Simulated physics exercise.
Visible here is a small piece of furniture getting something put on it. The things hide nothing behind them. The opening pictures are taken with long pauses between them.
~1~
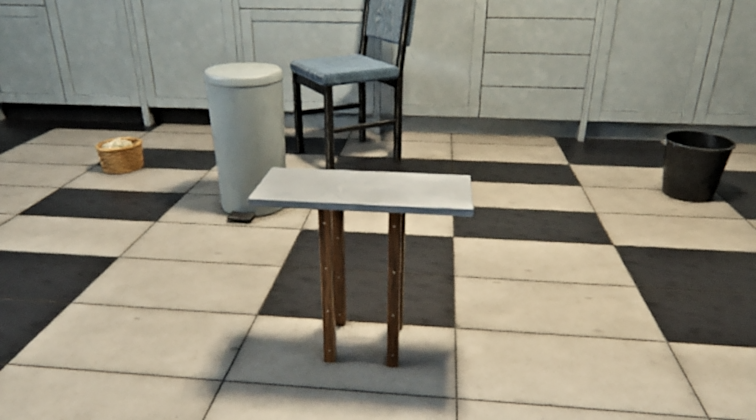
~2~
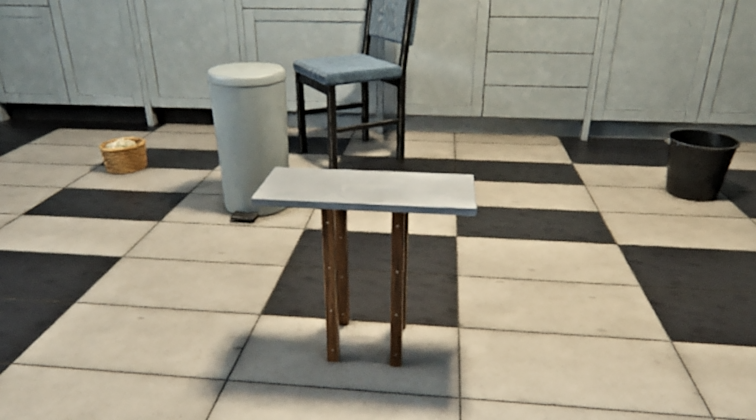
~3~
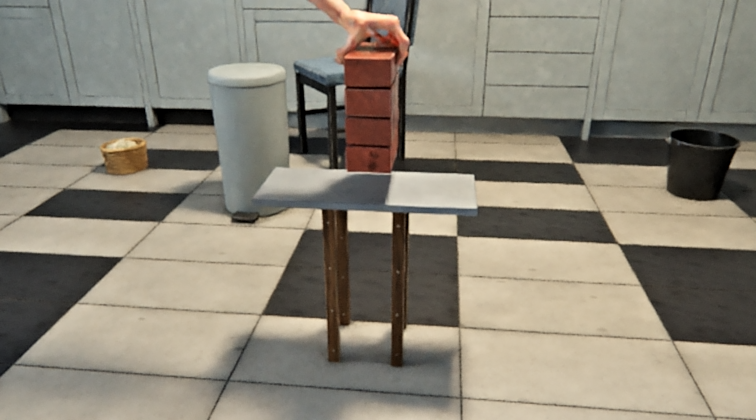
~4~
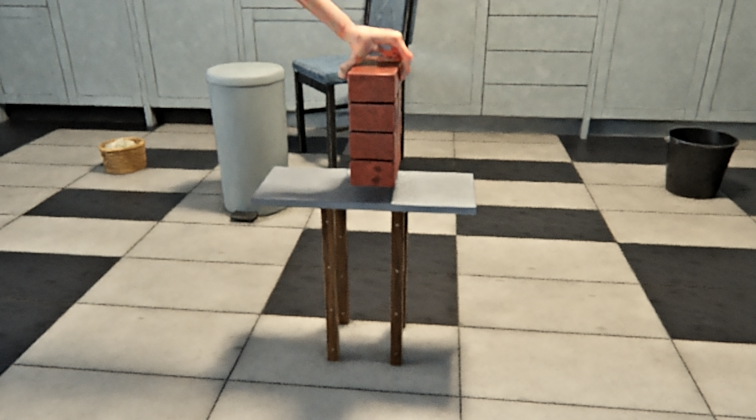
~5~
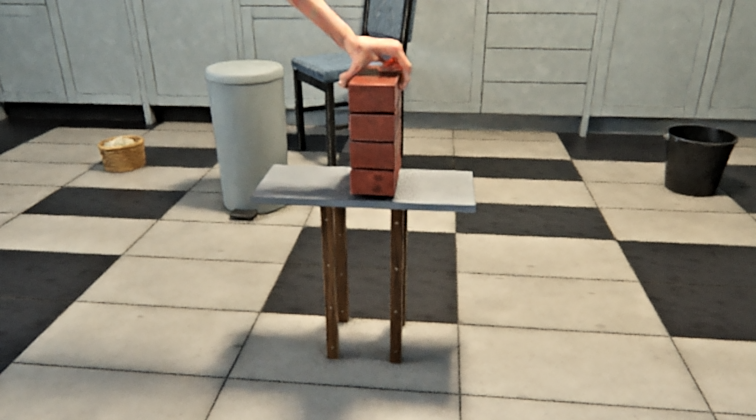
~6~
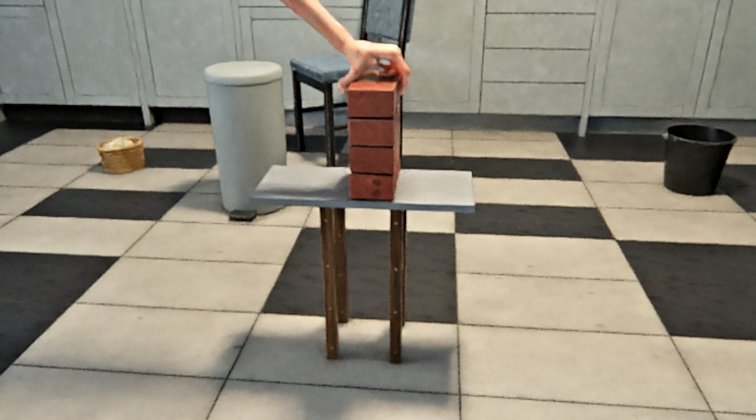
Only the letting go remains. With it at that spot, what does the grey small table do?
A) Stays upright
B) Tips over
Stays upright.
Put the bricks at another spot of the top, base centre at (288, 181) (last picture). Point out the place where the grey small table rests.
It finishes somewhere near (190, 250).
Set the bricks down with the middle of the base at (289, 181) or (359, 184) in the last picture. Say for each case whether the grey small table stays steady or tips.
Try by try, it tips up; holds firm.
Then, 0.30 s on from there, grey small table at rest near (366, 188).
In the end, the grey small table stays flat on its feet, near (366, 188).
